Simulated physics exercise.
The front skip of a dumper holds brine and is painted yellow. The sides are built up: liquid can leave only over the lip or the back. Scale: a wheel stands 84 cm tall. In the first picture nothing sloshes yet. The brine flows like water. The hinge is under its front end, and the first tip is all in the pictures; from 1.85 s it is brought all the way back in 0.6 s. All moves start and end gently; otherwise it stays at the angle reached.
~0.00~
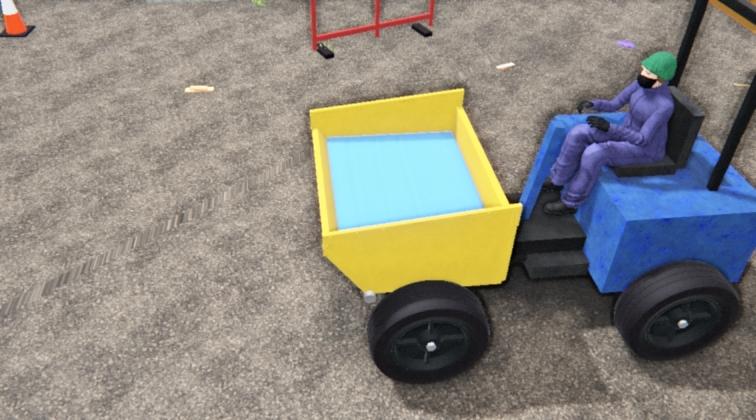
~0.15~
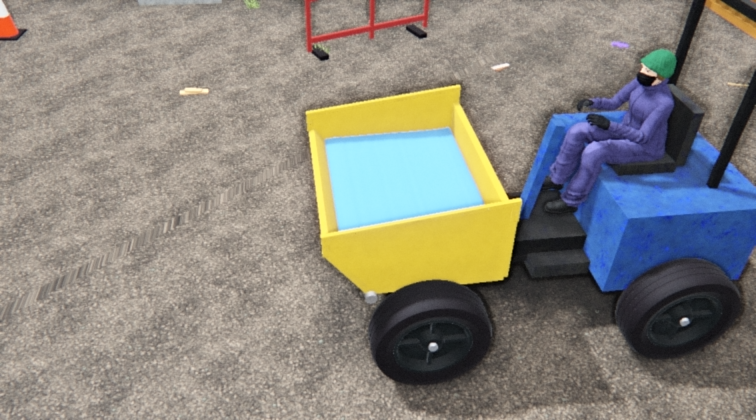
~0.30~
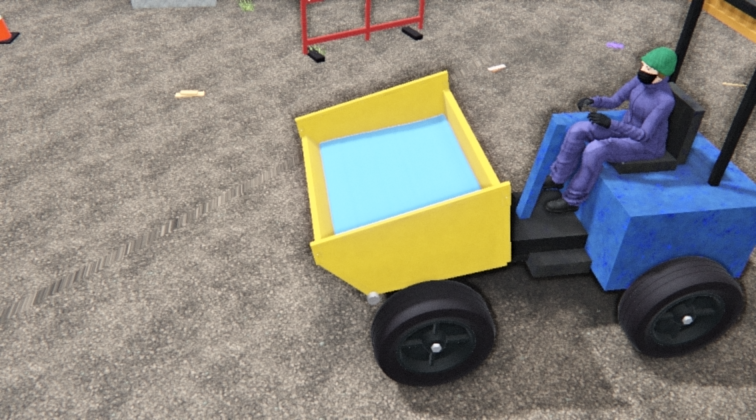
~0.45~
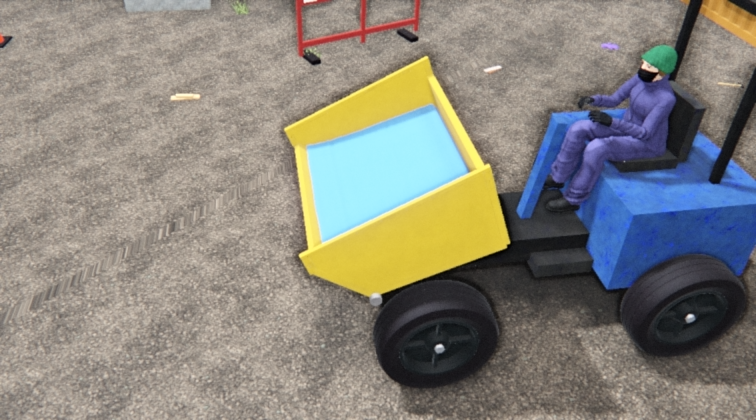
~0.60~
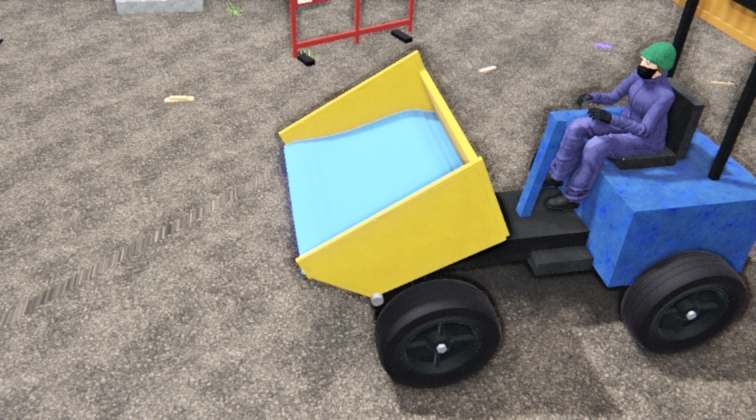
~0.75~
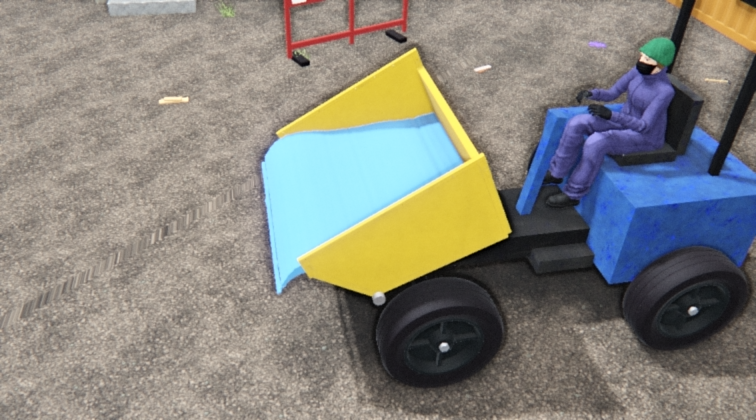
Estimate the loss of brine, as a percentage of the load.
It loses close to 59 per cent.
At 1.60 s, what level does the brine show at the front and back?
Front 26 cm, back 0 cm.
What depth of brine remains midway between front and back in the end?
Roughly 10 cm.
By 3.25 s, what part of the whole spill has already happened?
About 100 per cent.
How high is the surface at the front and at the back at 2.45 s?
Front 16 cm, back 6 cm.
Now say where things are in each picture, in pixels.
Level at the front (357, 137); level at the back (443, 133); the lip is at (331, 251); the front is on the left; a wheel hub at (432, 352), in the first frame.
Level at the front (354, 137); level at the back (441, 130); tilt 2° forwards, in the second frame.
Level at the front (347, 138); level at the back (435, 118); tilt 10° forwards, in the third frame.
Level at the front (340, 139); level at the back (425, 108); tilt 20° forwards, in the fourth frame.
Level at the front (334, 136); level at the back (422, 110); tilt 24° forwards; brine has begun to come out, in the fifth frame.
Level at the front (330, 132); level at the back (424, 116); tilt 24° forwards; the lip is at (315, 271); brine is coming out, 5 per cent so far; a wheel hub at (446, 353), in the sixth frame.
By 1.60 s the skip is at 24° forwards, the surface stands 26 cm on the front, 0 cm on the back; the loss stands at 52 per cent, over the front.
By 2.45 s the surface stands 17 cm on the front, 6 cm on the back; the loss stands at 59 per cent, over the front.
By 3.25 s the surface stands 11 cm on the front, 16 cm on the back; the loss stands at 59 per cent, over the front.
By 5.34 s the loss stands at 59 per cent, over the front, 229 of 387 litres.
